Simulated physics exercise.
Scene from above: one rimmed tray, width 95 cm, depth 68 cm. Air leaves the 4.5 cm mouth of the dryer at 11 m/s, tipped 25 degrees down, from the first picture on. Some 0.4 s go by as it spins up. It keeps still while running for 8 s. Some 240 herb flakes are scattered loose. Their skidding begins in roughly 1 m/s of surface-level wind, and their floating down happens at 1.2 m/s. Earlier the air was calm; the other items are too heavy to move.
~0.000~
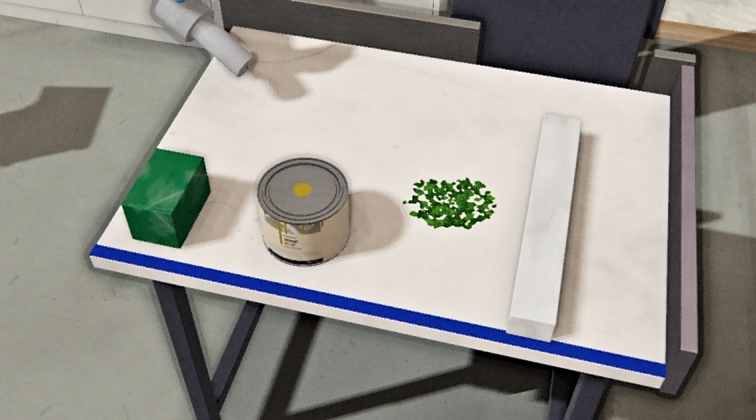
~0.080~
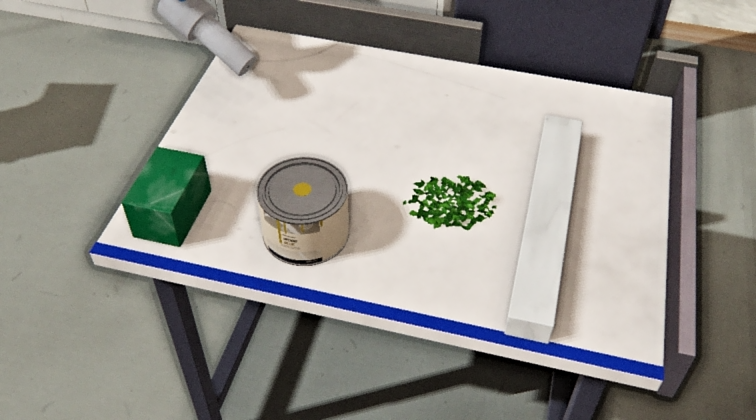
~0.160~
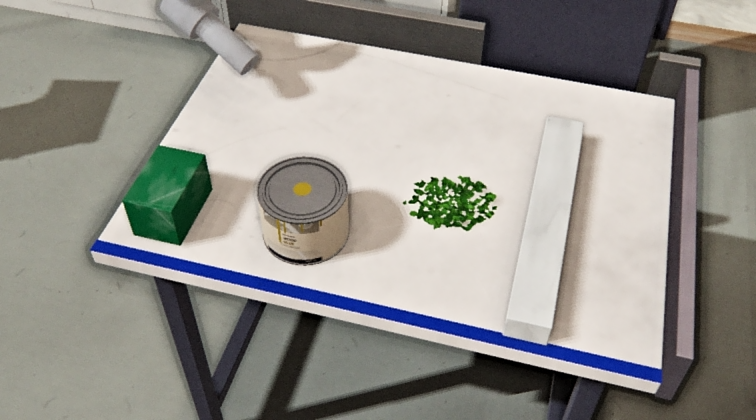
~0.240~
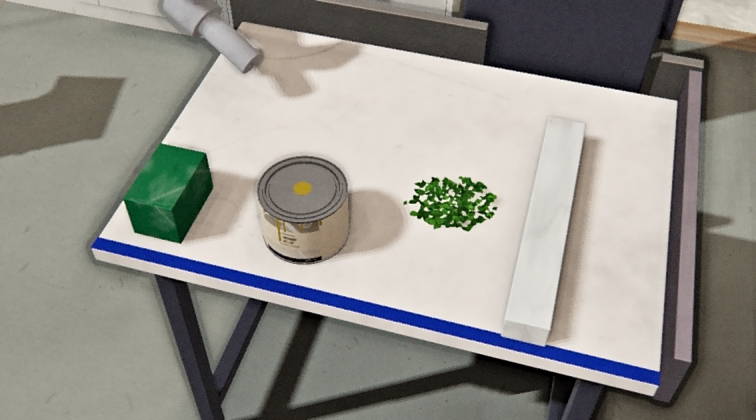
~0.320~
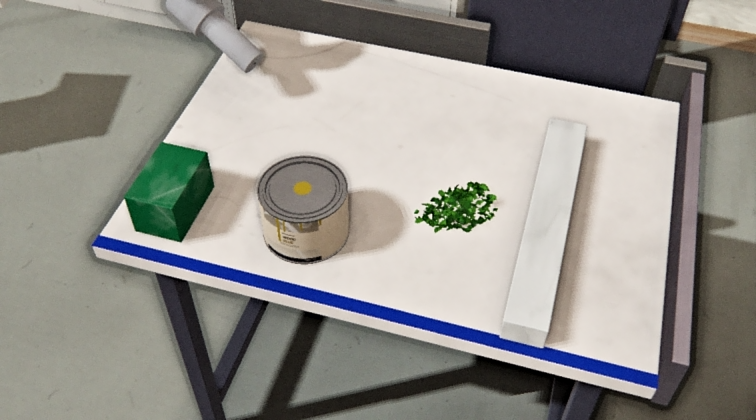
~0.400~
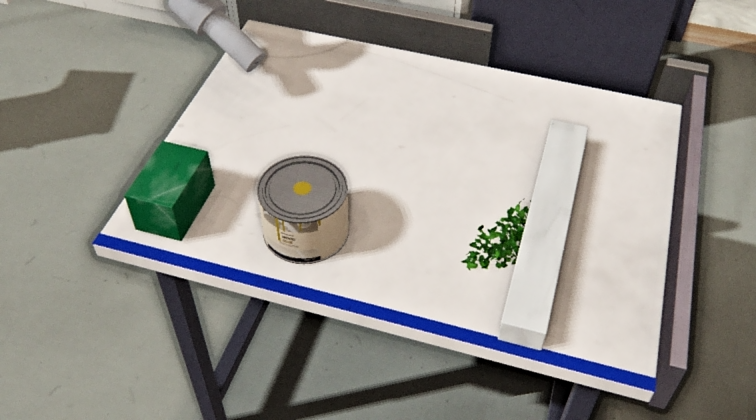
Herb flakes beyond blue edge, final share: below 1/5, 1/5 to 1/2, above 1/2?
Above 1/2.
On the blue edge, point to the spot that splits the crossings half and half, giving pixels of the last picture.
Median crossing, approx. (492, 350).
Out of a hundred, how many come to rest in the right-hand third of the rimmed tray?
I'd put it at about 0 percent.
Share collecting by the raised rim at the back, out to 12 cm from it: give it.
It comes to close to 0 per cent.
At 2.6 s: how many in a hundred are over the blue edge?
The share is about 100 percent.
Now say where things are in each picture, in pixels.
In the first frame, the middle of the herb flakes is near (452, 204), none has stirred yet and the mouth of the dryer is at (246, 68).
In the second frame, the middle of the herb flakes is near (452, 203), none has stirred yet and the blue edge is centred on (359, 313).
In the third frame, the middle of the herb flakes is near (452, 204), none has stirred yet, the top of a plank is at (550, 210) and the top of a tin is at (302, 188).
In the fourth frame, the middle of the herb flakes is near (452, 204) and none has stirred yet.
In the fifth frame, the middle of the herb flakes is near (458, 209), the farthest in sight from the dryer is at (492, 215) and about 15 % have left their places.
In the sixth frame, the middle of the herb flakes is near (512, 242), the farthest in sight from the dryer is at (515, 264) and all have left their places.
After 1.6 s, 100 % are over the blue edge; 100 % have settled or left.
After 2.6 s, 100 % are over the blue edge; 100 % have settled or left.
After 4.4 s, 100 % are over the blue edge; 100 % have settled or left.
After 8.0 s, at the end, 100 % are over the blue edge.
